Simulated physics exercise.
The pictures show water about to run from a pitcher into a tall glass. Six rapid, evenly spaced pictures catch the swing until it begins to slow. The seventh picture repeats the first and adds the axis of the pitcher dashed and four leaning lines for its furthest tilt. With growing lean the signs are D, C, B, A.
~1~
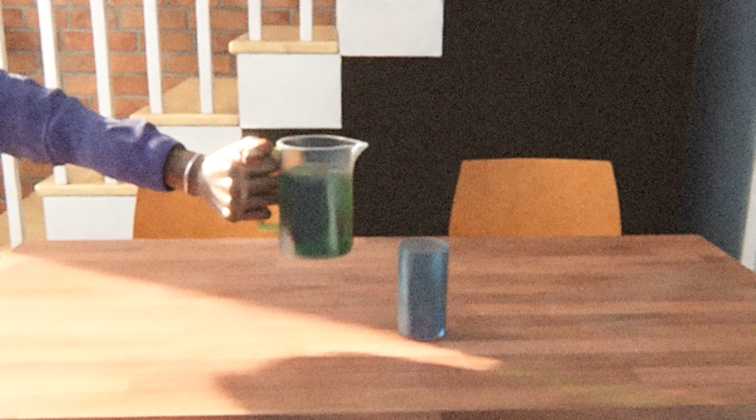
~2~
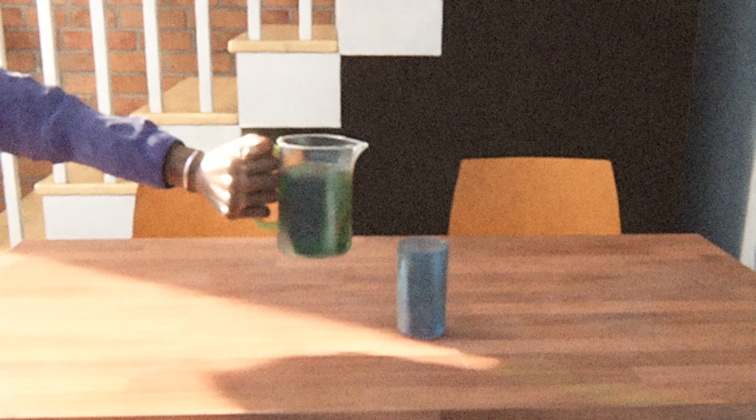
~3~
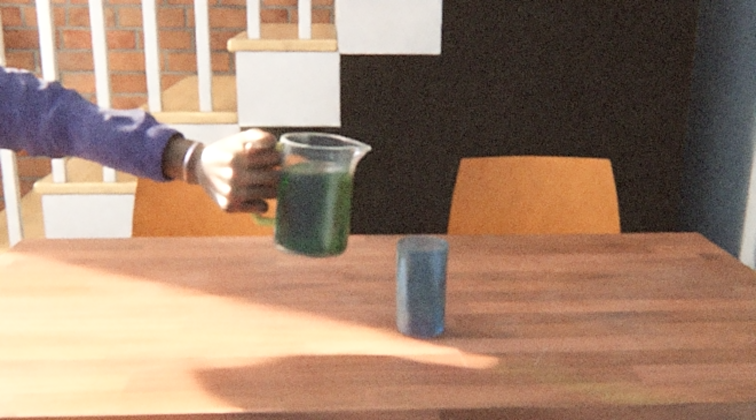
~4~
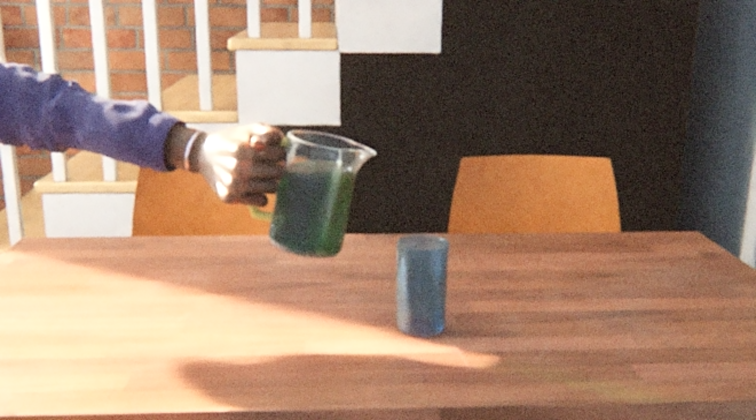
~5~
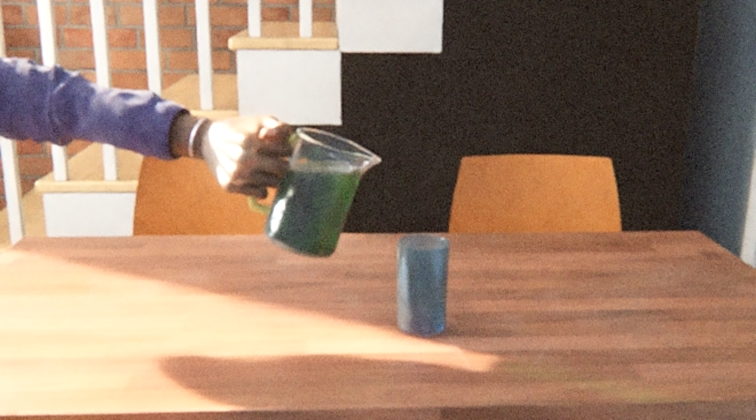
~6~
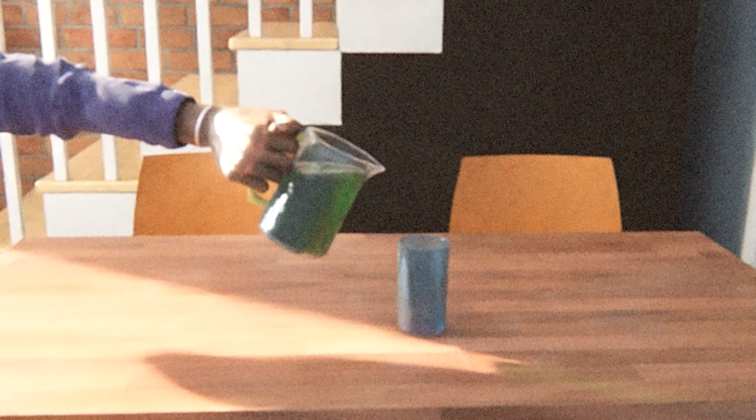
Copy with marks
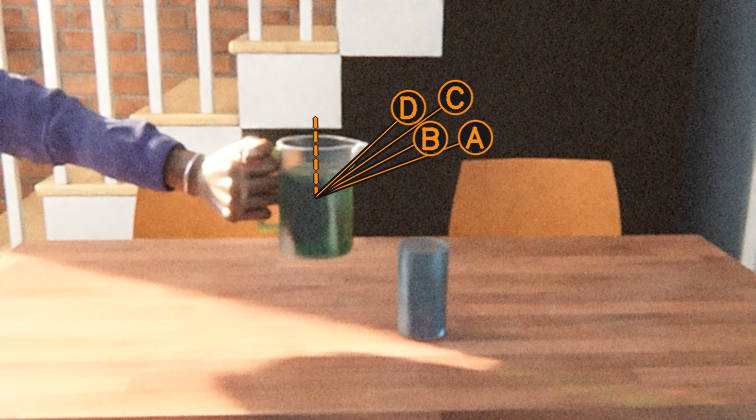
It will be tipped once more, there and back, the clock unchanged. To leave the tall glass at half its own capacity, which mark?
It is B.
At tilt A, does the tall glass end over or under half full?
Over half.
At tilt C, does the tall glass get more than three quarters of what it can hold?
No, less.
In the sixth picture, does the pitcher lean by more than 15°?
Yes.
On the marked copy, A at (459, 143); B at (414, 144); C at (441, 107); D at (397, 120).
For tilt A, the tall glass ends with about 75 % of what it can hold.
For tilt B, the tall glass ends with about 50 % of what it can hold.
For tilt C, the tall glass ends with about 30 % of what it can hold.
For tilt D, the tall glass ends with about 16 % of what it can hold.
